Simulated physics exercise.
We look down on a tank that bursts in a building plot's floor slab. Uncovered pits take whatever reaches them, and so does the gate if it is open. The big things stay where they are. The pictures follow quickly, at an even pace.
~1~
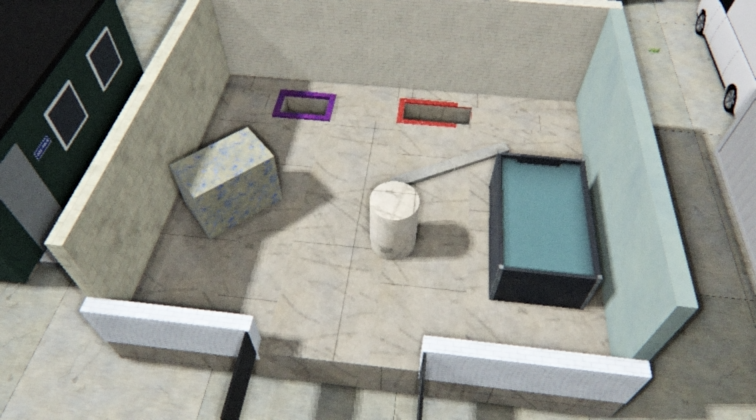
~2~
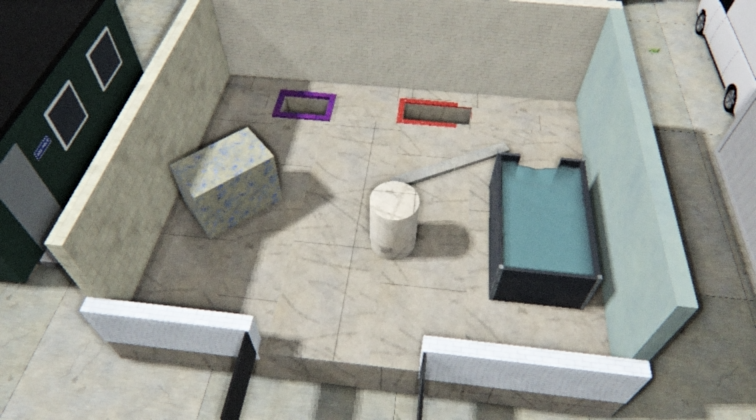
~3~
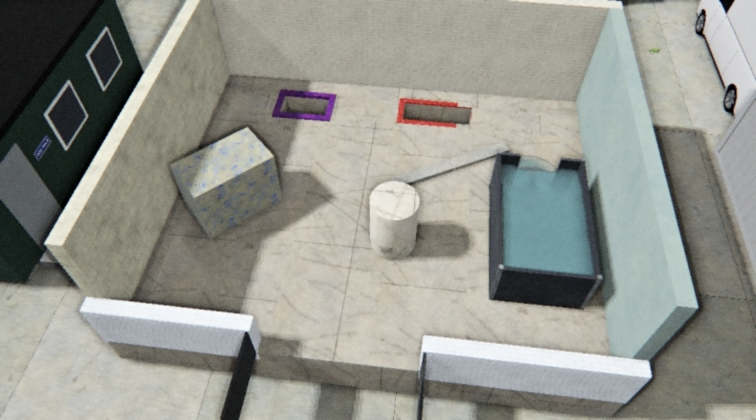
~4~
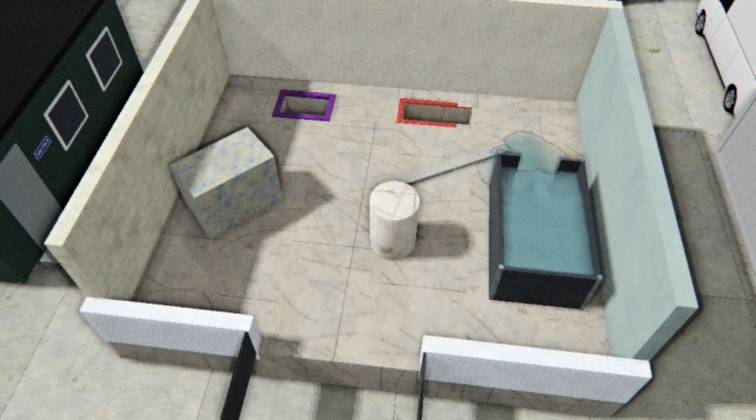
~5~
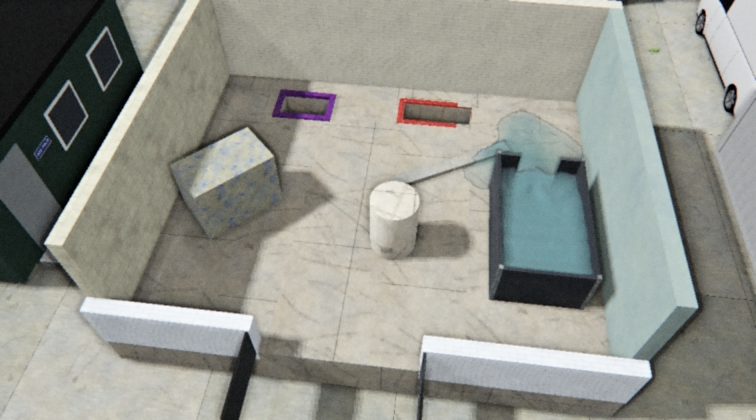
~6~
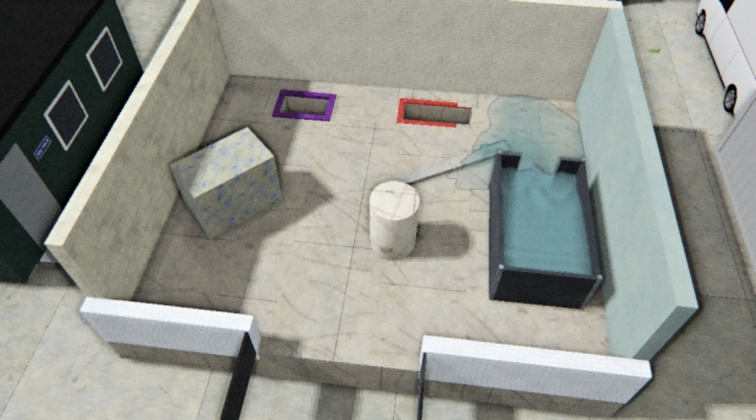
A walled building plot with a pale, cracked floor slab is seen from above, with a dark green building at left and part of a white vehicle at upper right. A patterned block stands left, a pale cylinder with a thin bar centrally, purple- and red-edged openings behind, and a dark tank of blue-green water right. The tank's far side opens, and water pours out, spreading backward and sideways across the slab, while the camera stays still.
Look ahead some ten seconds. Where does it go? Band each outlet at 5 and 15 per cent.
One by one: The gate takes less than 5 %; the purple pit takes less than 5 %; the red pit takes more than 15 %.
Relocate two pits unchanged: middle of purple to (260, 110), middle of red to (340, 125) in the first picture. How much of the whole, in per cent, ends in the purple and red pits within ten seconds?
Parts in a hundred: Purple 10, red 20.
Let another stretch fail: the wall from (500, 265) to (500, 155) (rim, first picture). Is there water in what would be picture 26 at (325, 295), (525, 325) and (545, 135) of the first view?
In that order: Wet, dry, free of water.
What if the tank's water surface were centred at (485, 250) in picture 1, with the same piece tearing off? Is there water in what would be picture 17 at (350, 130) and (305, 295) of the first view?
One after the other: Awash, free of water.
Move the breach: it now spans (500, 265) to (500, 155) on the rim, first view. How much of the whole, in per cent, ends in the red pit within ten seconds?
Roughly, in per cent: Red 6.
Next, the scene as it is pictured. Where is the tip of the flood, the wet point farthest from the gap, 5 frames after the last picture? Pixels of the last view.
Around (429, 93).
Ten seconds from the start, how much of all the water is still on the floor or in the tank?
Near 54 in a hundred.
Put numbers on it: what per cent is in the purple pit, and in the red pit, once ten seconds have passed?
Near 4 and 42 in a hundred.
A moment on, water covers 20 % of the floor; the gate 0 %, the purple pit 0 %, the red pit 1 %.
Next, water covers 20 % of the floor; the gate 0 %, the purple pit 0 %, the red pit 5 %.
Then, water covers 25 % of the floor; the gate 0 %, the purple pit 1 %, the red pit 17 %.
Later, water covers 40 % of the floor; the gate 0 %, the purple pit 2 %, the red pit 31 %.
In the end, water covers 65 % of the floor; the gate 0 %, the purple pit 3 %, the red pit 42 %.
